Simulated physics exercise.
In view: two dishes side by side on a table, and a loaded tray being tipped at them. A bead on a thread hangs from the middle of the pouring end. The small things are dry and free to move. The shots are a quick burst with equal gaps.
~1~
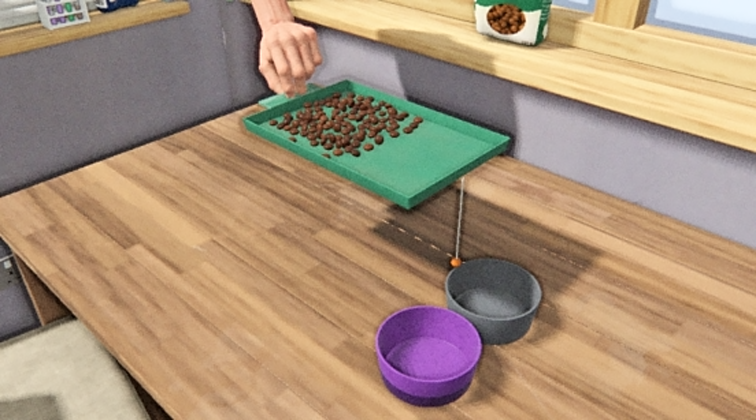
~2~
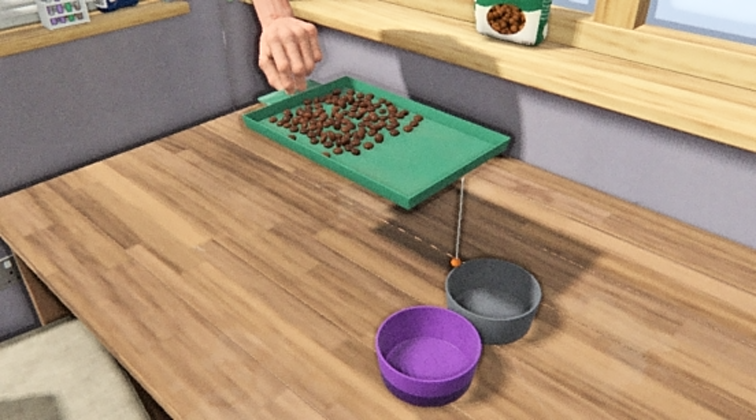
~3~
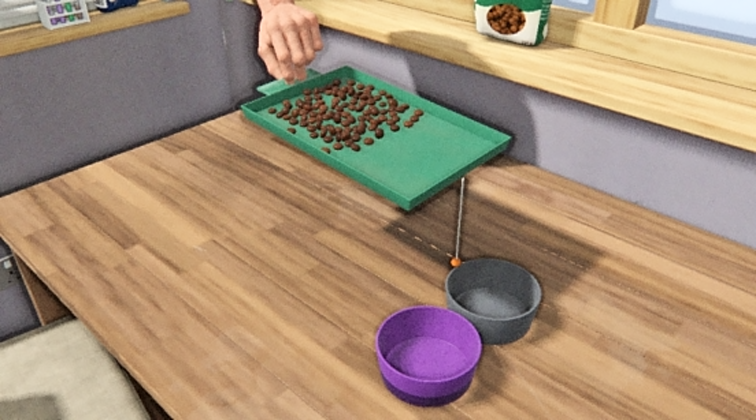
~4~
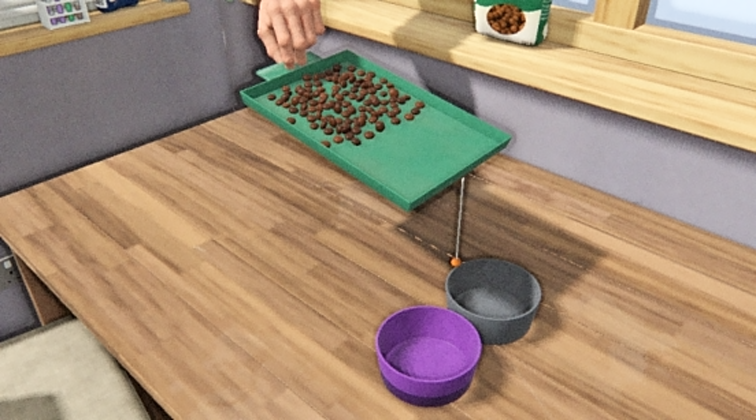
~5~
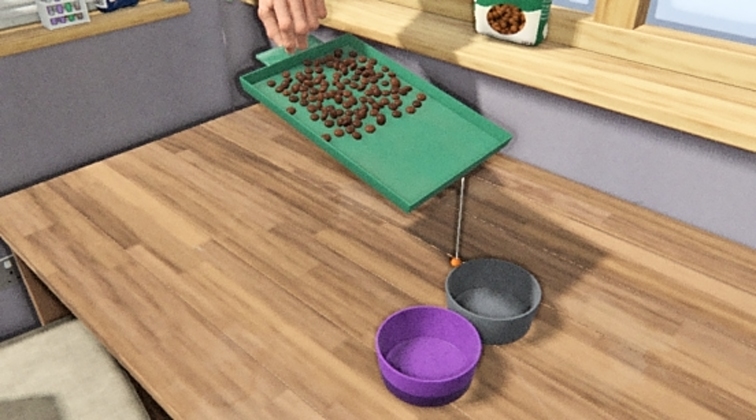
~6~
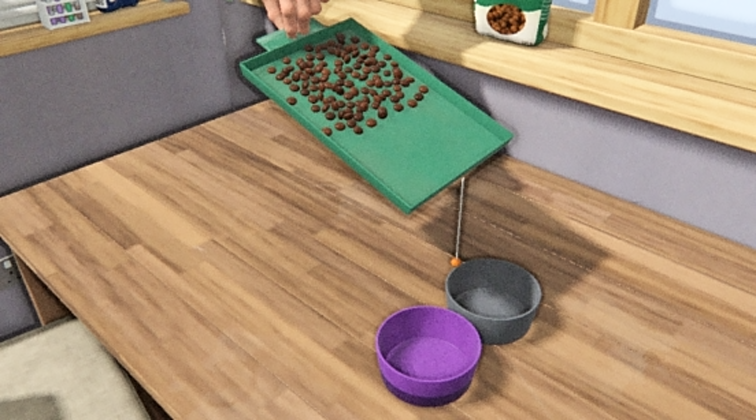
A hand raising the back of a green tray of small brown pieces, tilting it toward purple and grey bowls on a table.
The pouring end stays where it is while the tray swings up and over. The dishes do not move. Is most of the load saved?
Together they catch more than half.
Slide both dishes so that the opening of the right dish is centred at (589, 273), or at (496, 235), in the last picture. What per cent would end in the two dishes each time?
About 10 and 20 per cent.
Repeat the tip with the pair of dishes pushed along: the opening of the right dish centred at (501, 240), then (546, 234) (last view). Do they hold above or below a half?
At the first place the smaller part, at the second the smaller part.
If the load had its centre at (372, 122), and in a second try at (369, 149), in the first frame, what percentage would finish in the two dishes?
In turn 80 and 80 in a hundred.
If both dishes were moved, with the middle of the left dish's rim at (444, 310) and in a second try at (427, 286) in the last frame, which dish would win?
In turn: The left-hand dish; the left dish.
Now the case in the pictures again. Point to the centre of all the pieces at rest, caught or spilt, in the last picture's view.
Near (453, 353).
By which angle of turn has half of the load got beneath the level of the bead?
At about 80°.
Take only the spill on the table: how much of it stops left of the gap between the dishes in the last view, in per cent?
Close to 30 per cent.
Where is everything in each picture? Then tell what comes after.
In the first frame, corners of the pouring end (409, 196) and (506, 138), level; middle of the load (346, 124), flat chocolate drops; left dish (469, 381); right dish (531, 321); bead on its thread (456, 262).
In the second frame, corners of the pouring end (409, 196) and (507, 138), level; middle of the load (346, 122).
In the third frame, corners of the pouring end (409, 198) and (507, 137), tipped barely, lowest at the left corner; middle of the load (346, 115).
In the fourth frame, corners of the pouring end (410, 200) and (508, 136), tipped a little, lowest at the left corner; middle of the load (347, 104).
In the fifth frame, corners of the pouring end (410, 202) and (510, 135), tipped a little, lowest at the left corner; middle of the load (348, 94).
In the sixth frame, corners of the pouring end (411, 205) and (511, 135), tipped clearly, lowest at the left corner; middle of the load (349, 84); left dish (469, 381); right dish (531, 321).
Just after the last frame, tray tipped steeply; the larger part on the tray; about a tenth in the air.
A moment on, tray tipped right over; roughly a quarter on the tray; roughly a third in the left dish; about a tenth in the right dish; roughly a quarter outside both; about a tenth in the air.
Further on, tray tipped past a quarter turn; roughly half in the left dish; roughly a quarter in the right dish; roughly a quarter outside both.
When it is over, tray tipped past a quarter turn; roughly half in the left dish; roughly a quarter in the right dish; roughly a quarter outside both.
